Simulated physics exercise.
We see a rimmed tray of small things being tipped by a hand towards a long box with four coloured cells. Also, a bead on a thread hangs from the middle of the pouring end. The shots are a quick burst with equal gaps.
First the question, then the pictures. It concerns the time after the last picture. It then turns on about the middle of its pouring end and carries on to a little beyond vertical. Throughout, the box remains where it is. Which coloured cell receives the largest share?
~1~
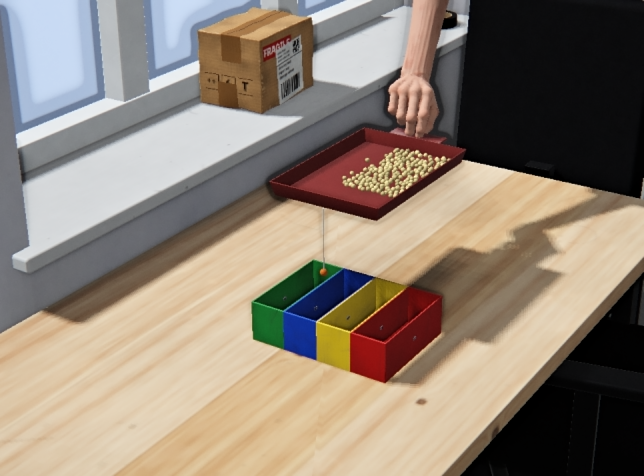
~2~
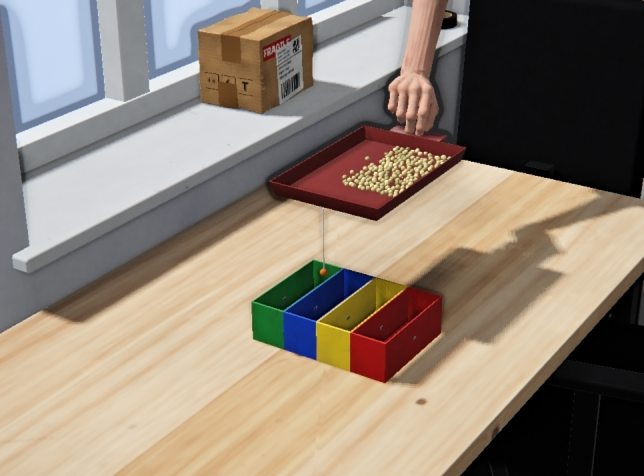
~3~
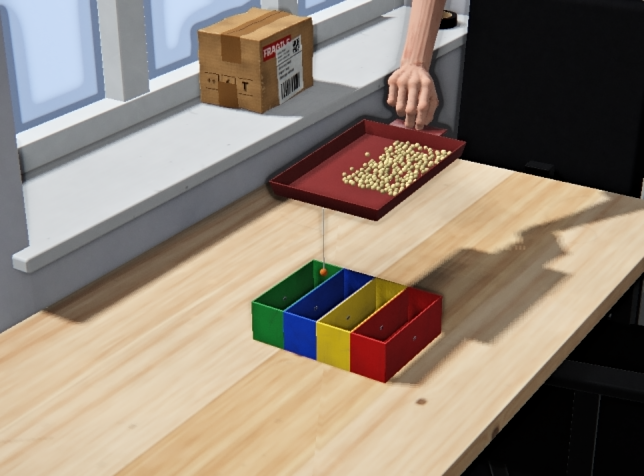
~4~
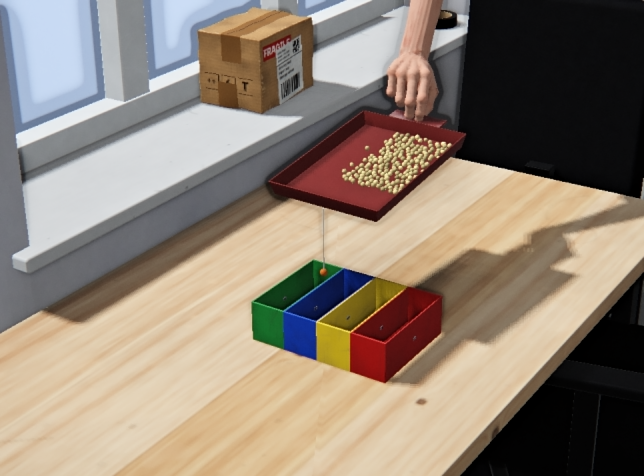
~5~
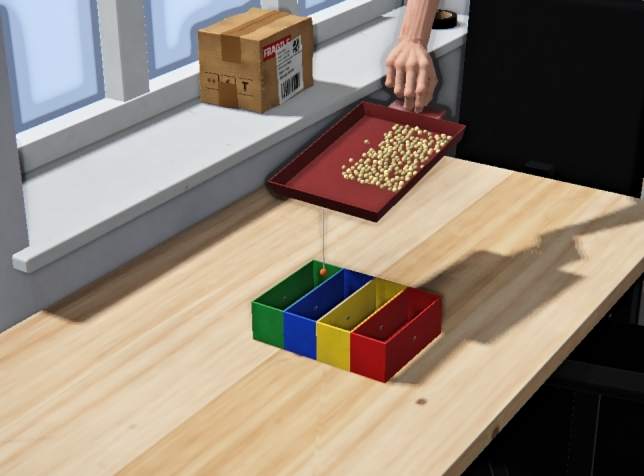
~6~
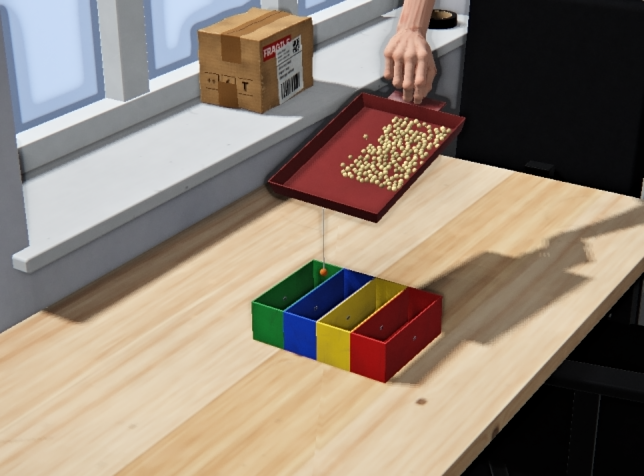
The yellow cell.
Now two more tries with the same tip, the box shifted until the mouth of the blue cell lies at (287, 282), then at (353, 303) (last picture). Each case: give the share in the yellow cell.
In order: 20 percent and 20 percent.
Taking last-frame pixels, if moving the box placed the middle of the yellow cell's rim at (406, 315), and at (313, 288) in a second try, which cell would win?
First place: The cell in blue; second place: That red cell.
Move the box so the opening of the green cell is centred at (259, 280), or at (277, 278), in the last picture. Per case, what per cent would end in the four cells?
90 %, 100 %.
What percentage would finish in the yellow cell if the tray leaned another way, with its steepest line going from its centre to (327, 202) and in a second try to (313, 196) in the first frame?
In turn, 10 percent and then 0 percent.
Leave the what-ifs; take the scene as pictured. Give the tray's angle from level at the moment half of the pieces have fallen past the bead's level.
I'd say close to 100 degrees.
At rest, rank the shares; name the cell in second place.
Next in line is blue.
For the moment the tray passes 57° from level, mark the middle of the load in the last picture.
About (359, 208).
Shortly afterwards, tray tipped steeply; all but a few on the tray; only a few in the yellow cell; only a few in the blue cell; only a few falling or outside the box.
Next, tray tipped right over; near a third on the tray; near a quarter in the yellow cell; a little in the blue cell; only a few in the red cell; near a third falling or outside the box.
Some moments later, tray tipped past a quarter turn; near two thirds in the yellow cell; near a third in the blue cell; only a few in the red cell; only a few in the green cell.
In the end, tray tipped past a quarter turn; near two thirds in the yellow cell; near a third in the blue cell; only a few in the red cell; only a few in the green cell.
